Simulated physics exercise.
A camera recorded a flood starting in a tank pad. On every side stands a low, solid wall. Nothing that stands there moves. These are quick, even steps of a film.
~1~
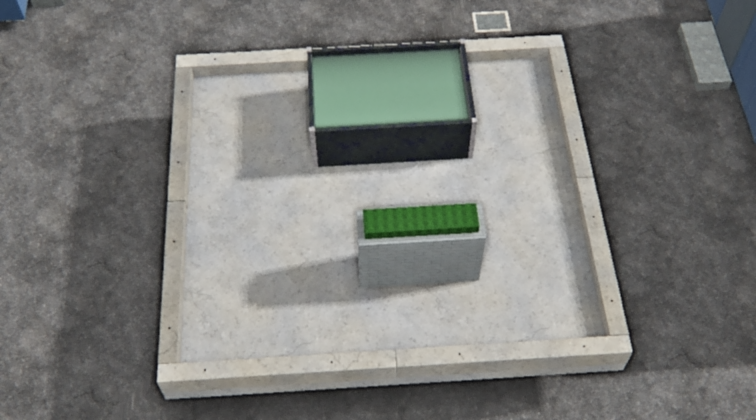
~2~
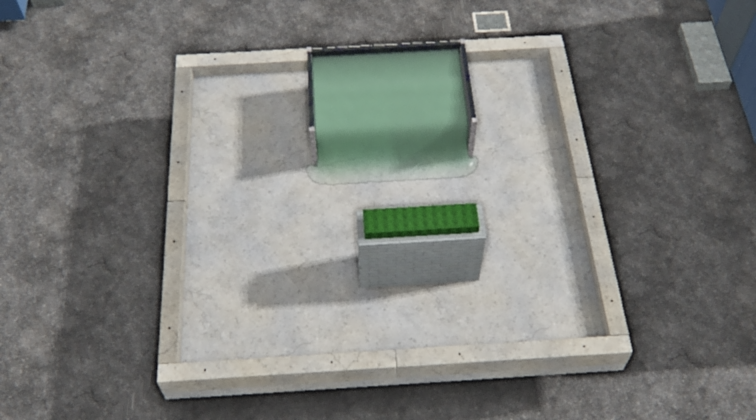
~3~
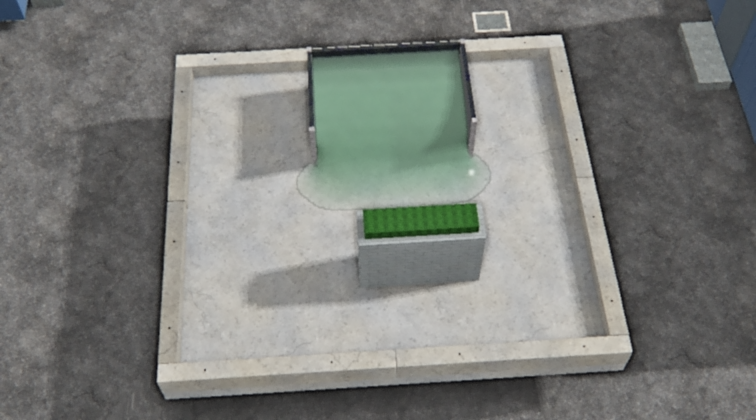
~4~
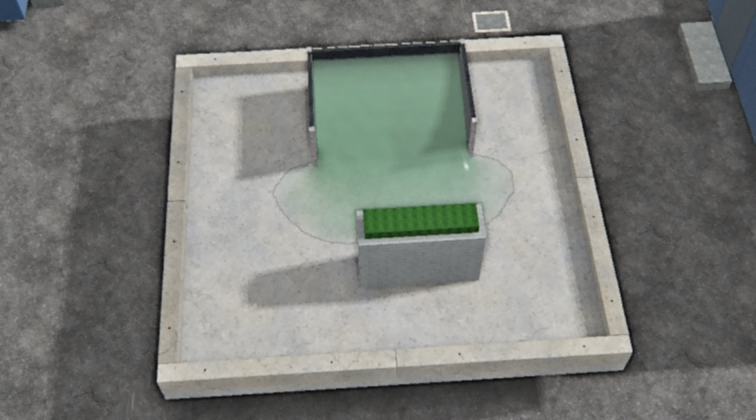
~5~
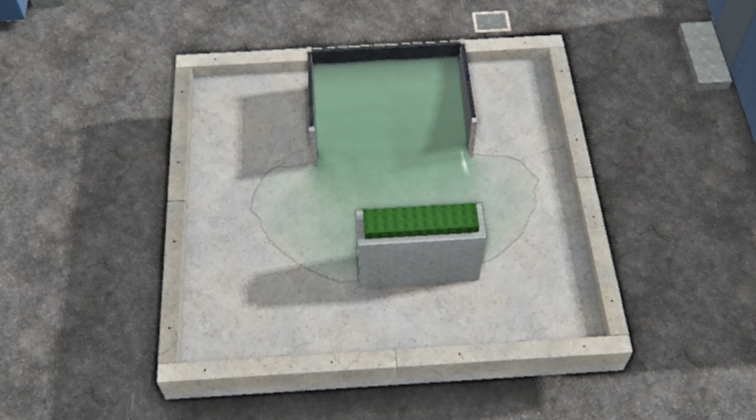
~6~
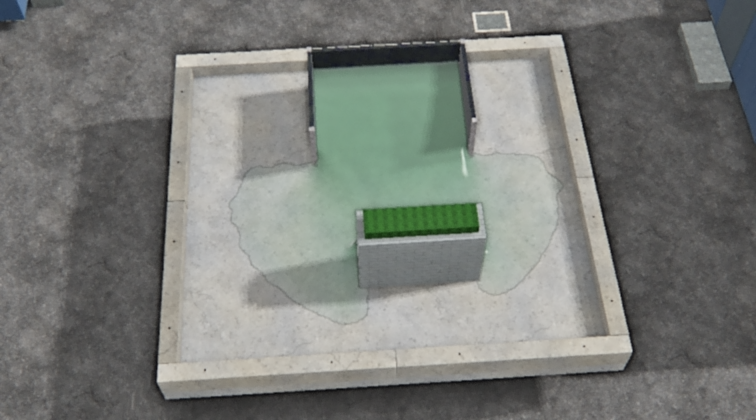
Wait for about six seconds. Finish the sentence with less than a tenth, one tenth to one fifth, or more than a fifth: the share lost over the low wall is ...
The share lost over the low wall is less than a tenth.
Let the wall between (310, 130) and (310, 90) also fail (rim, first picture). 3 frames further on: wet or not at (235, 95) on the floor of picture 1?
At that place: Flooded.
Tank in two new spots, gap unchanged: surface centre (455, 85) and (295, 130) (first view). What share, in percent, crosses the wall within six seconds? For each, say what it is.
Roughly 10 per cent, then roughly 16 per cent.
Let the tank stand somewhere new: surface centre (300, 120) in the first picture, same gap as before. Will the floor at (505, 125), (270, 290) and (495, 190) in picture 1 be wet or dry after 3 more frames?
Stays dry, gets wet, stays dry.
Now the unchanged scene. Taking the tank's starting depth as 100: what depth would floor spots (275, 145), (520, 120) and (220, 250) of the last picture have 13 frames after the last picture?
In the order asked, some 0, 0 and 8 in a hundred.
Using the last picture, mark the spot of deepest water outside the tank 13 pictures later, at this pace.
Near (182, 369).
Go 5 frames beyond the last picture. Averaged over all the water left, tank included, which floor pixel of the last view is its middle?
It's close to (393, 198).
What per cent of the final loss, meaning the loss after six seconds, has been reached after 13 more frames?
That comes to 70 per cent, as I work it out.
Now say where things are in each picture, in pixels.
Still water in the water tank at (390, 89), in the first frame.
Water pours out at (393, 150) and has run to (311, 168), in the second frame.
The front is at (303, 182), out from the gap at (393, 151), in the third frame.
The front is at (286, 201), out from the gap at (393, 152), in the fourth frame.
Water pours out at (393, 152) and has run to (278, 239), in the fifth frame.
Water pours out at (393, 152) and has run to (340, 316), in the sixth frame.
A moment on, water covers 40 % of the floor; the low wall has let 0 % over.
Next, water covers 50 % of the floor; the low wall has let 0 % over.
Then, water covers 60 % of the floor; the low wall has let 3 % over.
Later, water covers 75 % of the floor; the low wall has let 4 % over.
In the end, water covers 85 % of the floor; the low wall has let 4 % over.
